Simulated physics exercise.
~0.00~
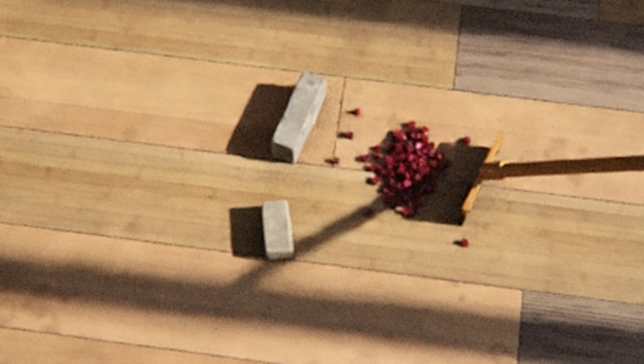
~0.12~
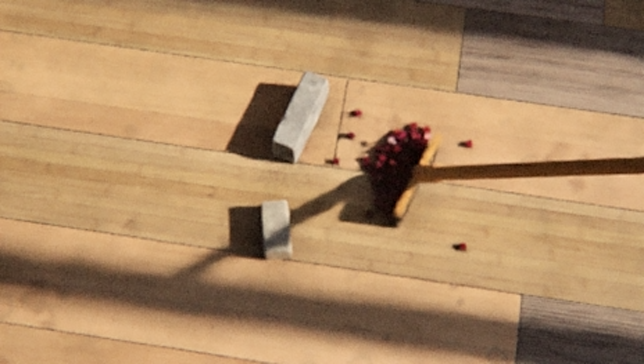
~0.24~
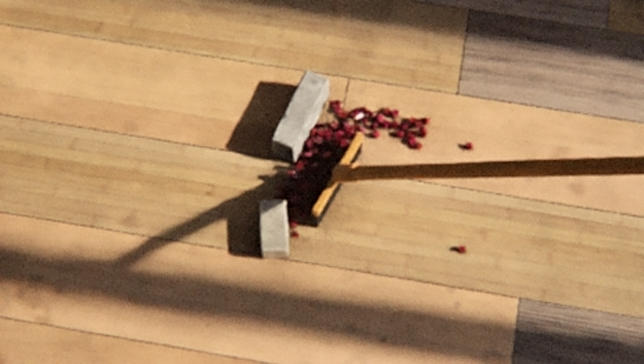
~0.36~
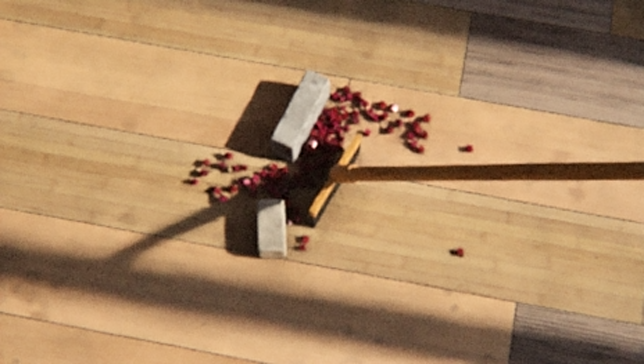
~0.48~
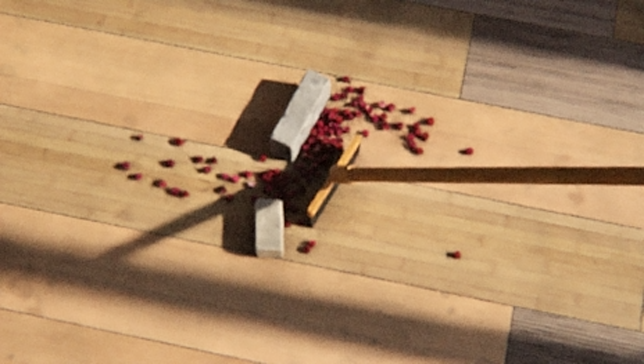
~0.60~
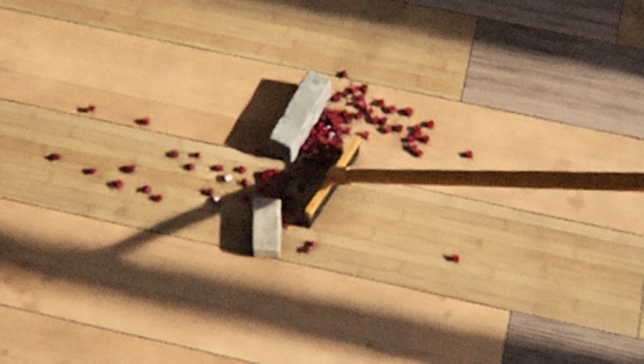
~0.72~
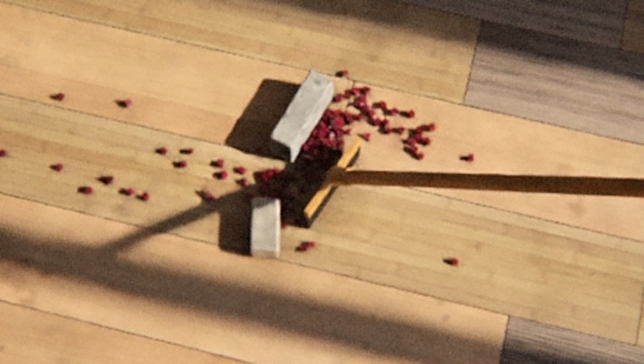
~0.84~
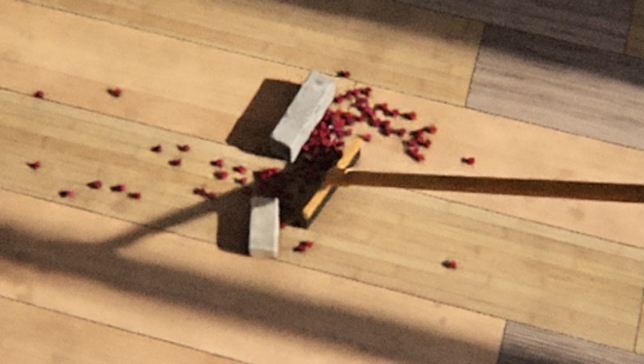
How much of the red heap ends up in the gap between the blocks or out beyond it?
A middling share, roughly a quarter of the pieces, ends up in the gap or scattered beyond it, while most stay held up in front of the blocks.
